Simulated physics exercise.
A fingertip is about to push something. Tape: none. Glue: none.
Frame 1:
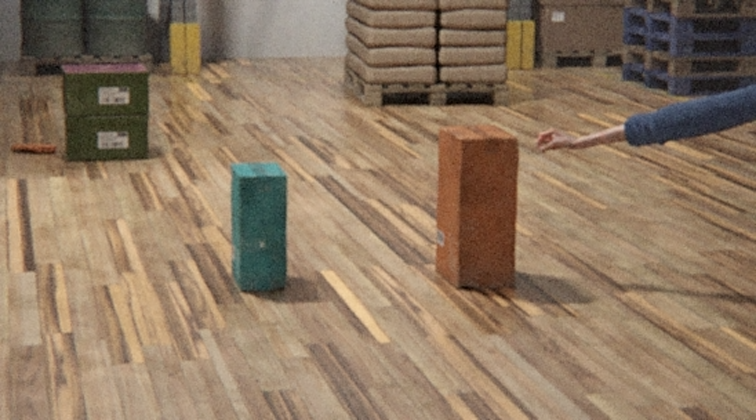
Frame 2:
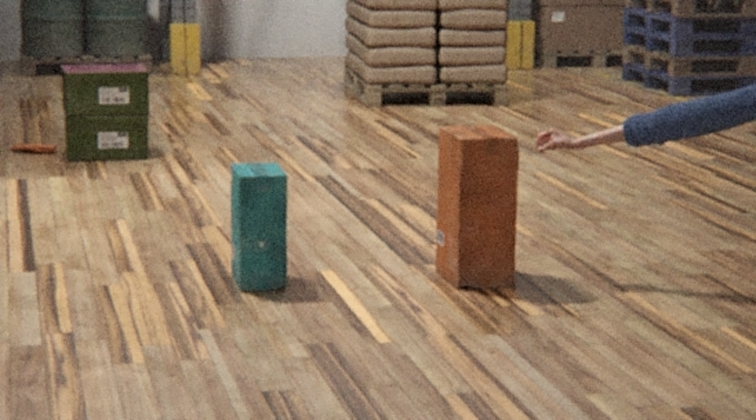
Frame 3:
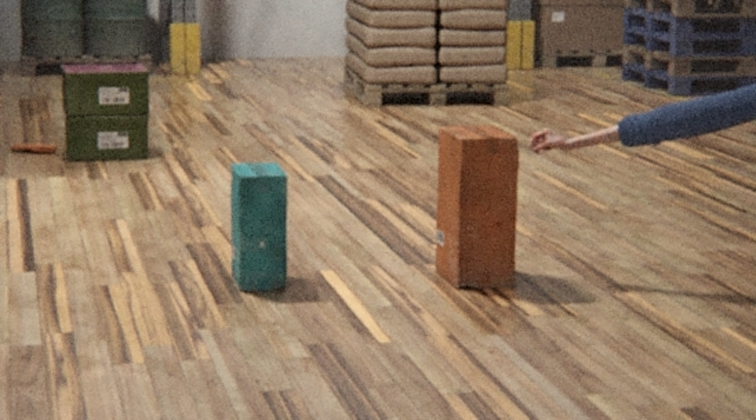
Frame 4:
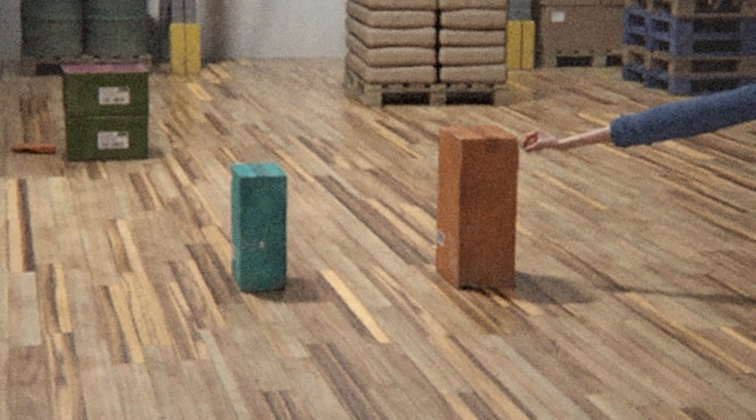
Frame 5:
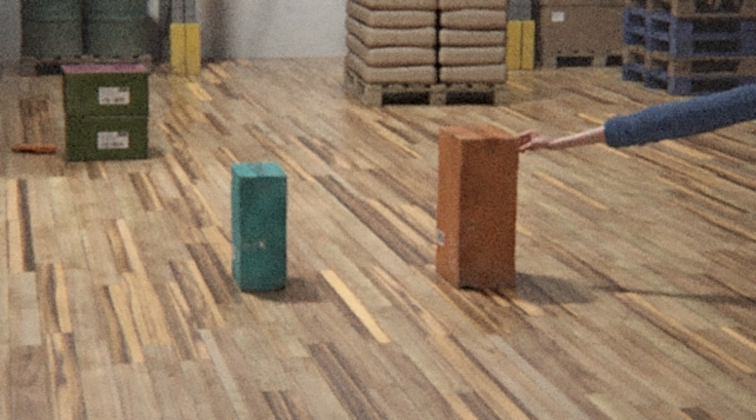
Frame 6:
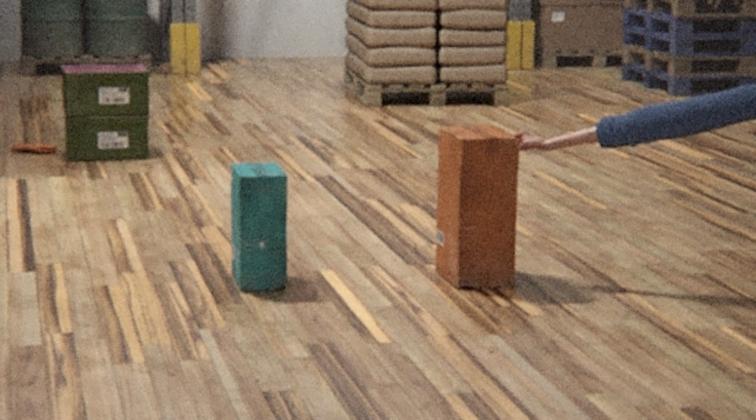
The clip opens on a tall orange box and a shorter teal box standing apart on a wood-plank floor, with a blue-sleeved arm extended from the right. The hand moves slowly left until its fingertips meet the upper right side of the orange box, while both boxes stay still.
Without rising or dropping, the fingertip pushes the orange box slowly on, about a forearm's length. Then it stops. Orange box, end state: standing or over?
It is bowled over.
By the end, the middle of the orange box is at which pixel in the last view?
It finishes at around (352, 255).
Then, 0.80 s after the last picture, orange box tipped 32° from how it was near (433, 203).
Then, 1.20 s after the last picture, orange box on its side near (370, 250).
At rest, tipped over on the floor, orange box. Seen from the same camera at the end, orange box near (352, 255).
